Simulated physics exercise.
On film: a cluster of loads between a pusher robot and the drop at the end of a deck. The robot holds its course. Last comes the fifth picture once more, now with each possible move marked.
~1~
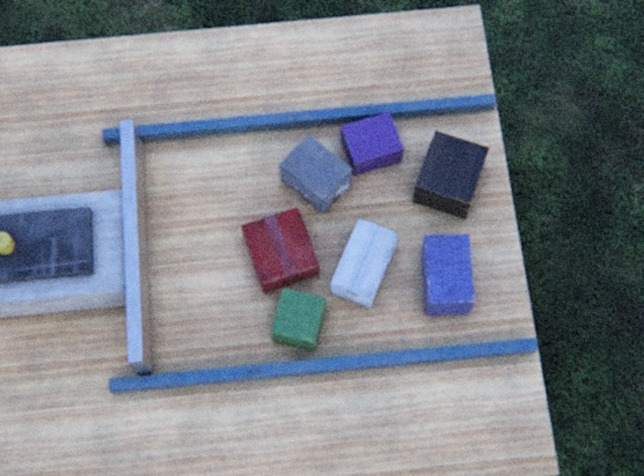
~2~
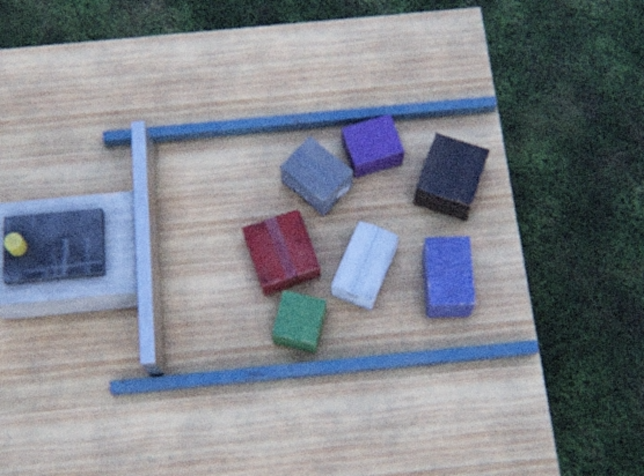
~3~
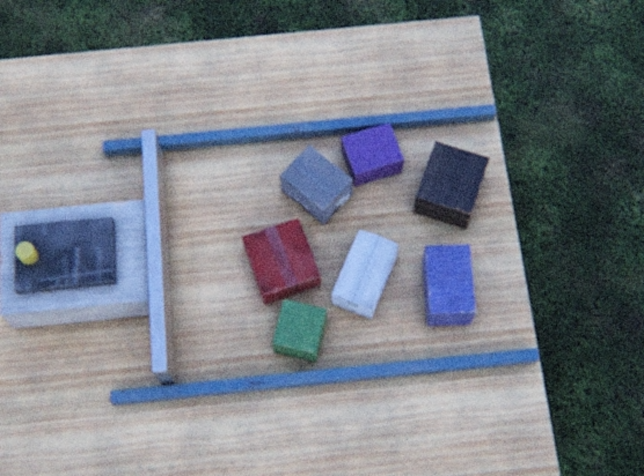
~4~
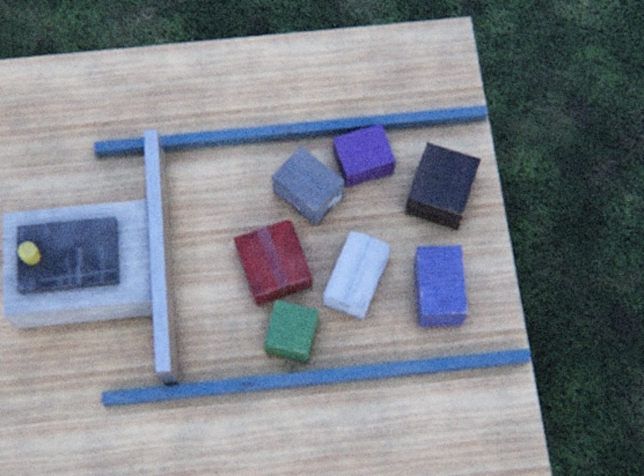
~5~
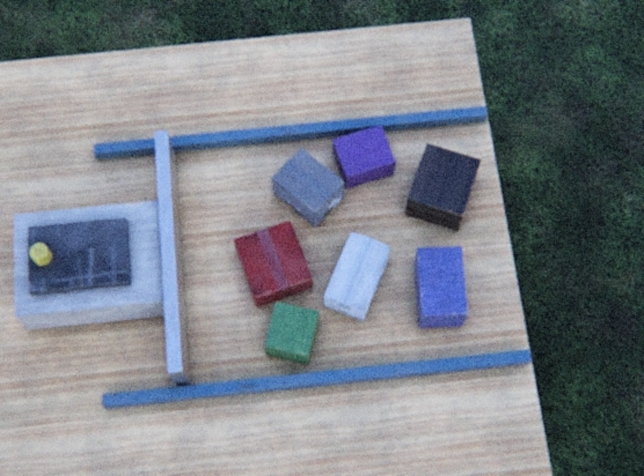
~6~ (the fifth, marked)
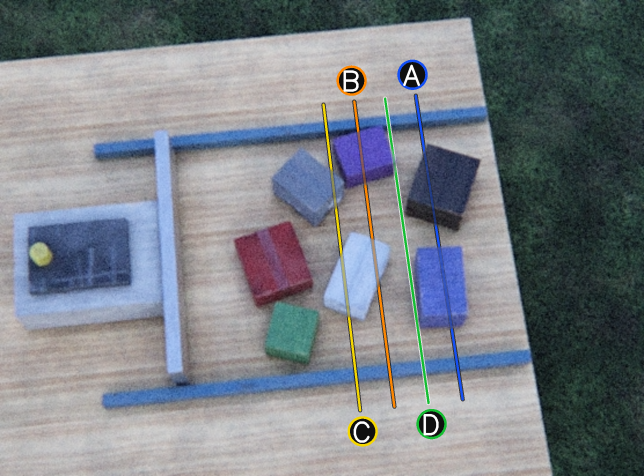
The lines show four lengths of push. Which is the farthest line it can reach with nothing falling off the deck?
Up to line B.
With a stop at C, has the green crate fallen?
No.
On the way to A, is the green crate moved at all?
Yes.
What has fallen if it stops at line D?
It is the blue crate.
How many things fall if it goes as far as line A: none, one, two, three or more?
By then, three or more.
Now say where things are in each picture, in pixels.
In the first frame, red box (281, 250); robot (50, 243); black crate (450, 175).
In the second frame, robot (61, 245); blue crate (448, 278).
In the third frame, robot (73, 253); green crate (300, 331).
In the fourth frame, robot (76, 253); red box (273, 262).
In the fifth frame, robot (87, 254); white parcel (358, 276); blue crate (440, 288); grey parcel (308, 187).
On the copy, A at (438, 239); B at (373, 246); C at (341, 249); D at (406, 243).
On B. First, robot (163, 247); red box (285, 266); black crate (442, 187).
Then, robot (238, 239); blue crate (458, 287); white parcel (412, 274).
Finally, robot (289, 234); blue crate (508, 284); black crate (459, 187); nothing has fallen.
By contrast, A drops the black crate, white parcel and blue crate; C is safe but short; D drops the blue crate.
